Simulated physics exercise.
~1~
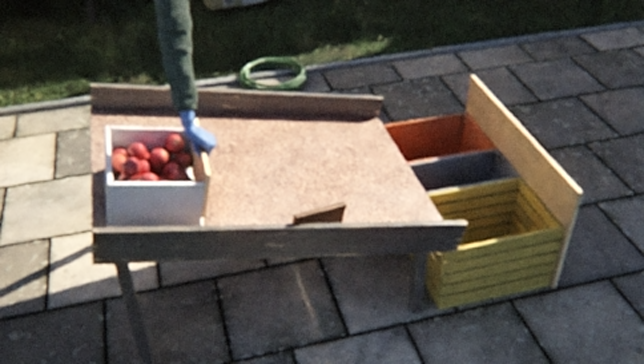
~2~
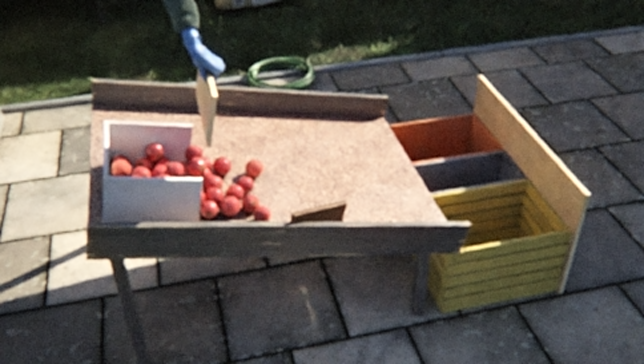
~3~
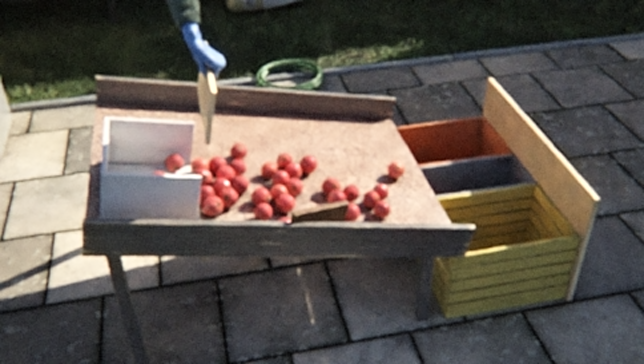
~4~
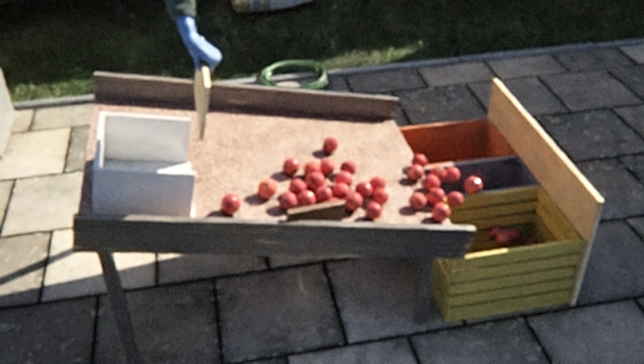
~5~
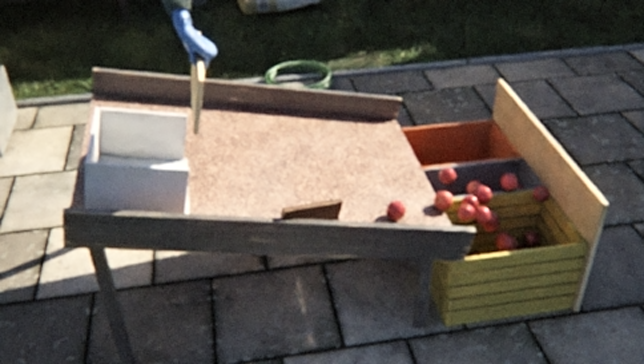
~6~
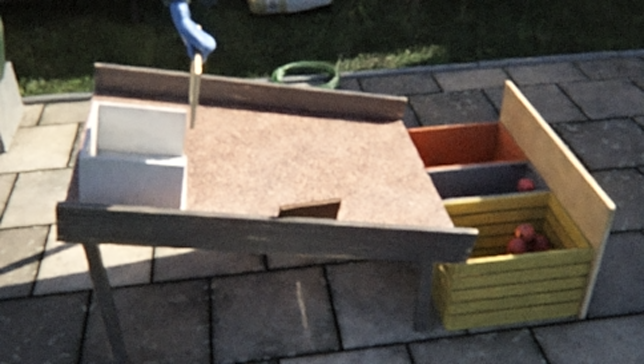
In the video, a gloved hand lifts a gate from a white pen on a sloping table, and red tomatoes spill rightward past an angled board, dropping off the edge into side-by-side catchers; the table ends empty, with tomatoes visible in the grey tote and the nearest, yellow one.
